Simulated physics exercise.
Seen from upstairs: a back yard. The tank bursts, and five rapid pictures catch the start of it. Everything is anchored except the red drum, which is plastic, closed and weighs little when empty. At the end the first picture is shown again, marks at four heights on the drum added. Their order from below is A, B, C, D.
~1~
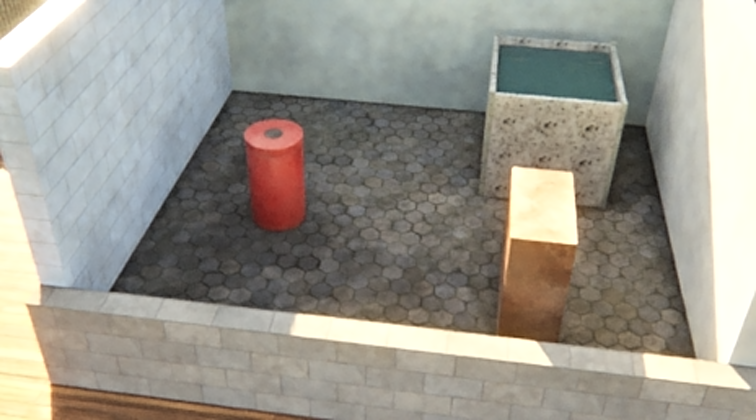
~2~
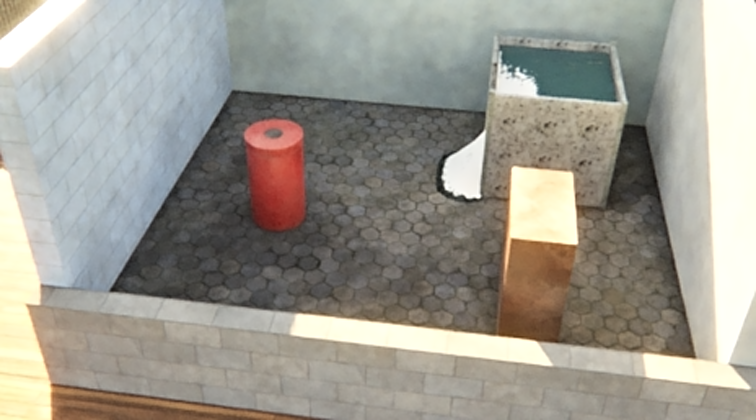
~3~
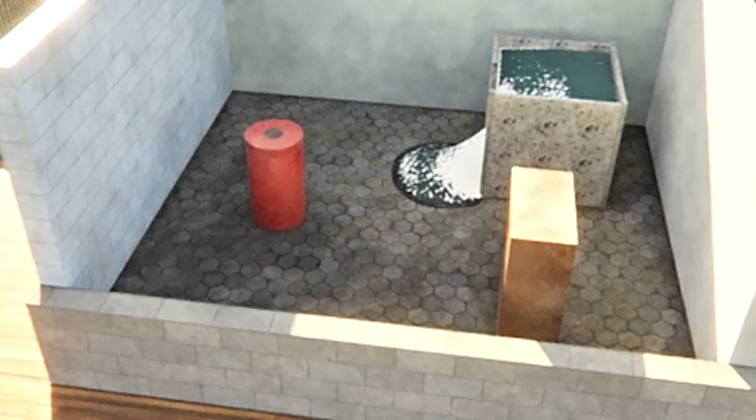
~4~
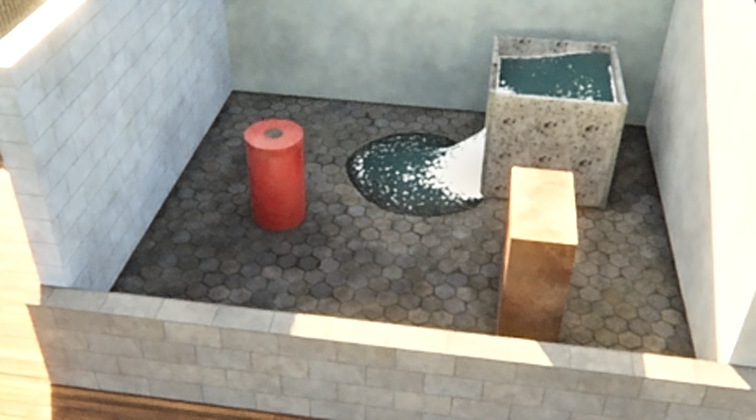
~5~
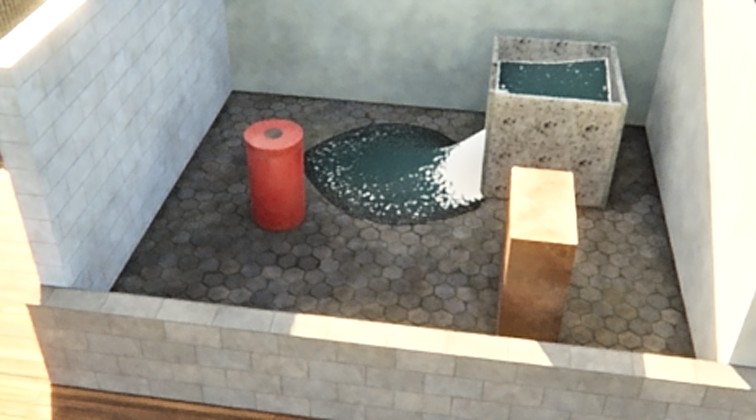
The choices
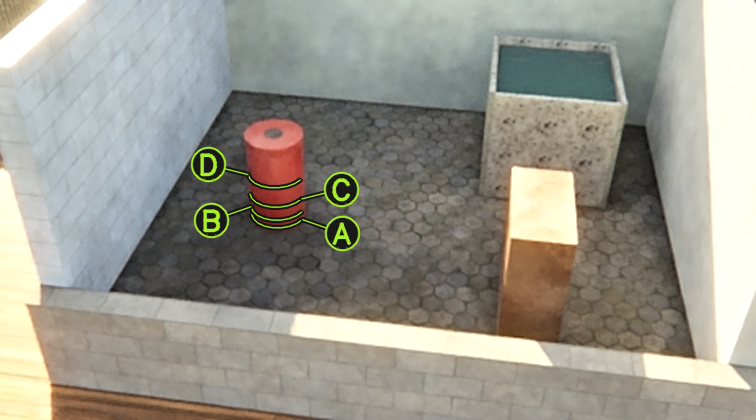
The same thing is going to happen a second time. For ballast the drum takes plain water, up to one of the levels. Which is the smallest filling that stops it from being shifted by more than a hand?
D.
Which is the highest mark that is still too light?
Here it is mark C.
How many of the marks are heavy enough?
One of them.
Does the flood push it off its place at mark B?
Yes, that goes wrong.
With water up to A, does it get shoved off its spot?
Yes.
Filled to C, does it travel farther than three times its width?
No, less.
On the marked copy, A at (272, 227); B at (271, 220); C at (270, 207); D at (269, 187); from the bottom up A, B, C, D.
If A is chosen, it is pushed about 4 times its own width away.
If B is chosen, it is pushed about 3 times its own width away.
If C is chosen, it is pushed about its own width away.
If D is chosen, it shifts by a finger or two and stays.
